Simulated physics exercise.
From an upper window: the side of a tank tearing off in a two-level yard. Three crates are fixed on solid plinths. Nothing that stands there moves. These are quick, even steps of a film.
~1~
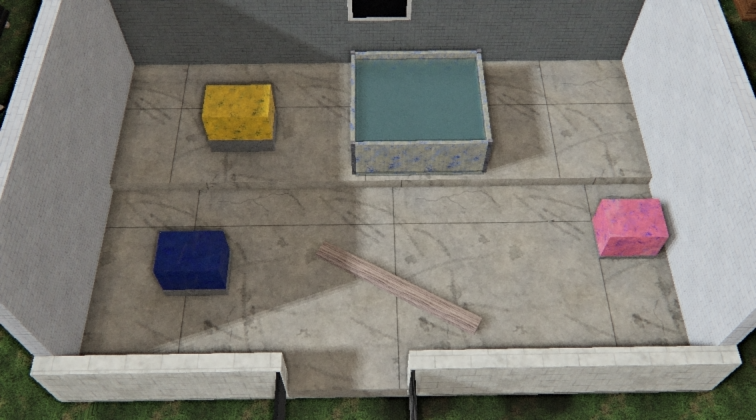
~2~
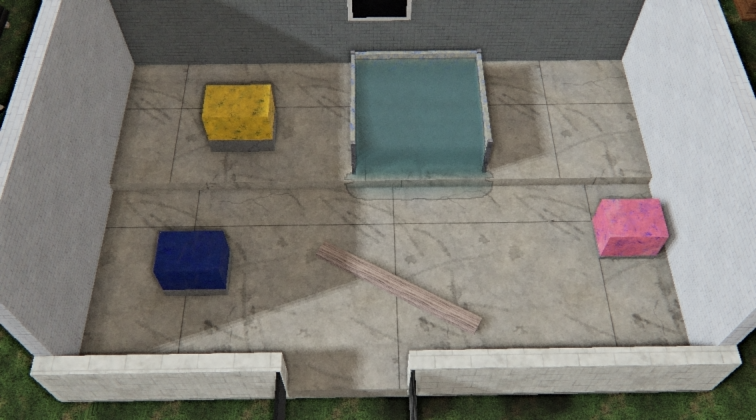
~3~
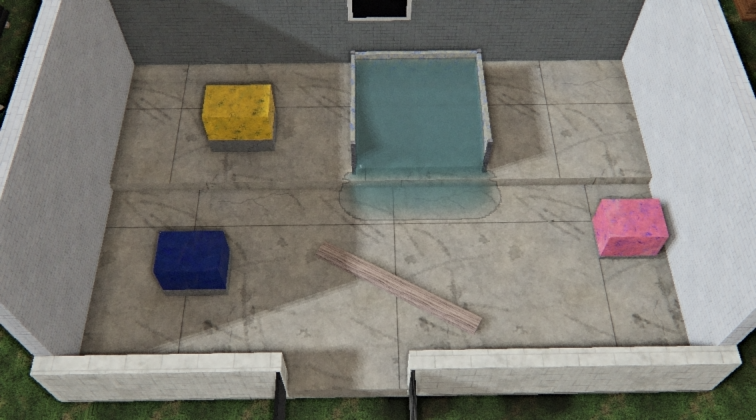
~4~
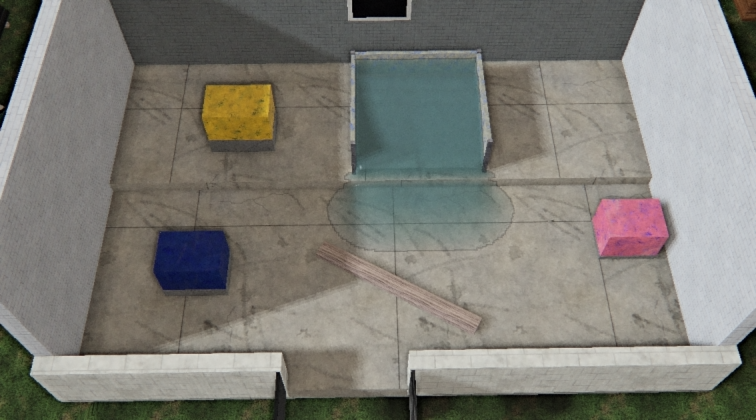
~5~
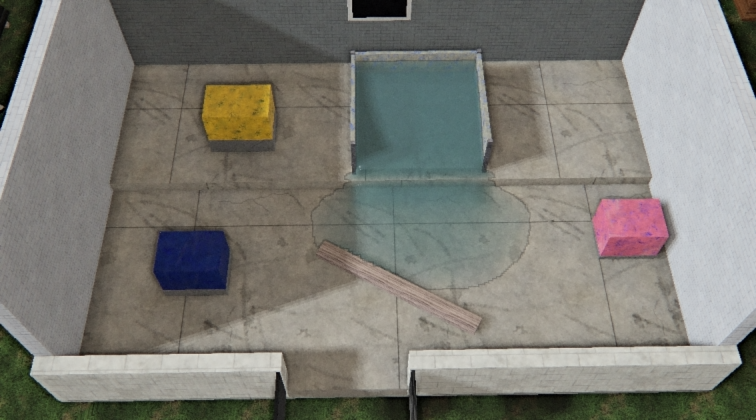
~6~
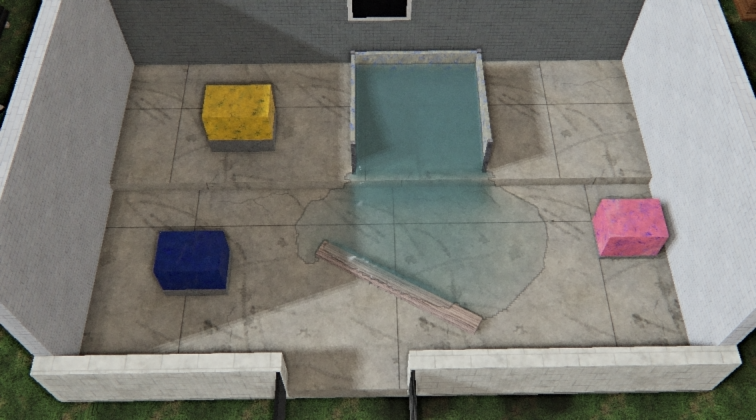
Water pours from a tank on the upper level of a walled yard as its front side gives way, spreading in a widening pool across the lower level, between blue and pink blocks, and reaching a long wooden plank.
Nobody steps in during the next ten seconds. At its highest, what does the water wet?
One by one: The blue crate keeps dry; the yellow crate keeps dry; the pink crate is soaked.
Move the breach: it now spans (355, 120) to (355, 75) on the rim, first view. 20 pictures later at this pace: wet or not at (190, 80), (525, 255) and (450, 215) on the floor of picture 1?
As listed: Under water, not flooded, dry.
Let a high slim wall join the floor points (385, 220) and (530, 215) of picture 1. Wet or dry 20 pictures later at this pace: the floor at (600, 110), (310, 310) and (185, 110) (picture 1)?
In that order: Under water, covered, not flooded.
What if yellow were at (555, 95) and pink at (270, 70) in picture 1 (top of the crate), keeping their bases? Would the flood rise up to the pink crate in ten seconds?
In short: Pink crate escapes it.
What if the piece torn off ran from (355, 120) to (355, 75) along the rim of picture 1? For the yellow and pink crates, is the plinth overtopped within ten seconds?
My reading: Yellow is wetted, pink remains dry.
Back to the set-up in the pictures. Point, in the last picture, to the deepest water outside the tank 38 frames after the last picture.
Roughly at (628, 261).
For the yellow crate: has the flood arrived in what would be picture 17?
Yellow: Not reached.
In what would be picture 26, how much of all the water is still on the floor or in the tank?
About 86 per cent.
A moment on, water covers 35 % of the floor; the blue crate water round its plinth, the yellow crate not reached, the pink crate water round its plinth.
Next, water covers 40 % of the floor; the blue crate water round its plinth, the yellow crate not reached, the pink crate water round its plinth.
Then, water covers 45 % of the floor; the blue crate water round its plinth, the yellow crate not reached, the pink crate water round its plinth.
Later, water covers 60 % of the floor; the blue crate water round its plinth, the yellow crate not reached, the pink crate water round its plinth.
In the end, water covers 60 % of the floor; the blue crate stayed above the water, the yellow crate stayed above the water, the pink crate was topped.
